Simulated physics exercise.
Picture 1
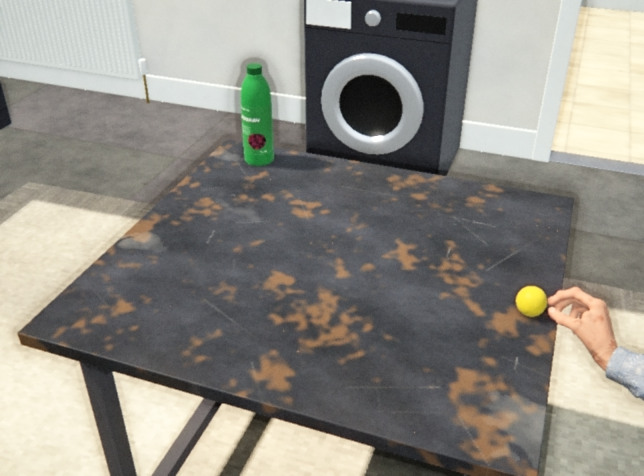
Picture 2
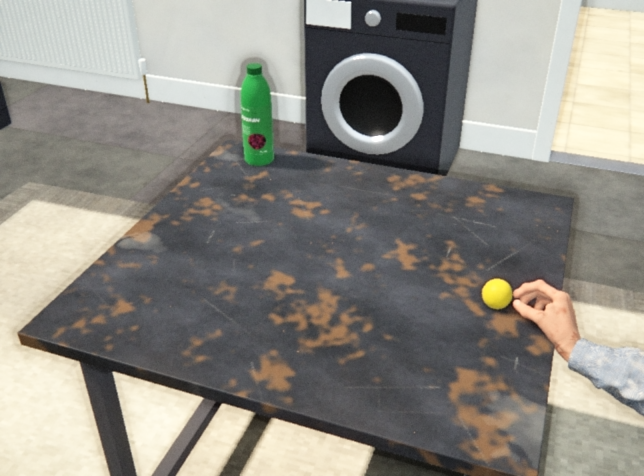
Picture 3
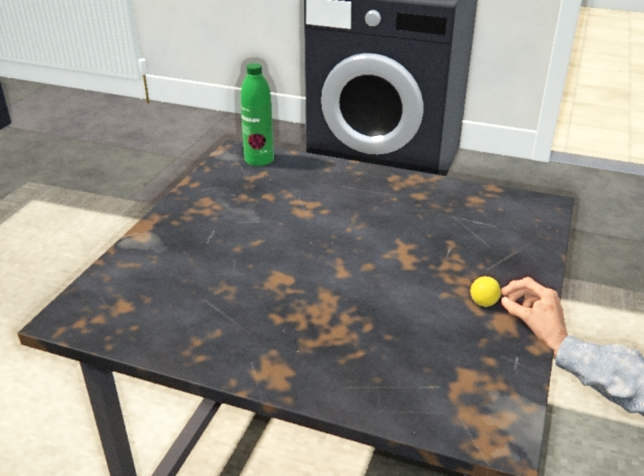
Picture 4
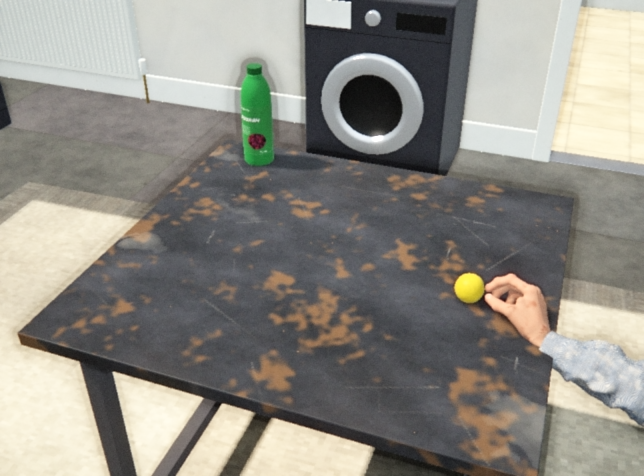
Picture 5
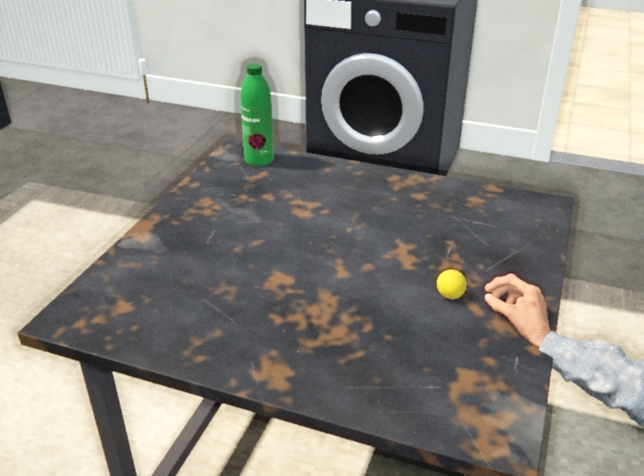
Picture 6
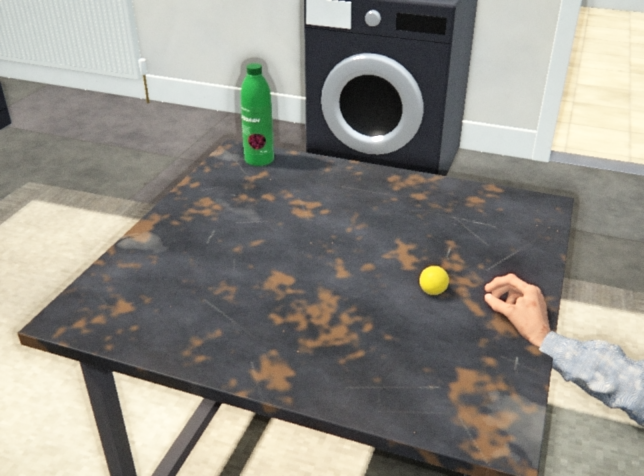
On a dark, rust-patched table, a hand pushing a yellow lemon leftward, then staying back as the lemon keeps moving left.
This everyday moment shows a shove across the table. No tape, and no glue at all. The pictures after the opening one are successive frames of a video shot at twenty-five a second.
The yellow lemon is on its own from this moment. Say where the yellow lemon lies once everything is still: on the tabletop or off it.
It carries over the edge.
Then, 0.30 s past the last view, yellow lemon displaced well along near (315, 256).
Then, 0.70 s past the last view, yellow lemon displaced well along near (188, 228).
Then, 1.00 s past the last view, yellow lemon now off the table.
Then, 1.30 s past the last view, things are still on the move.
Finally, off the table, yellow lemon.
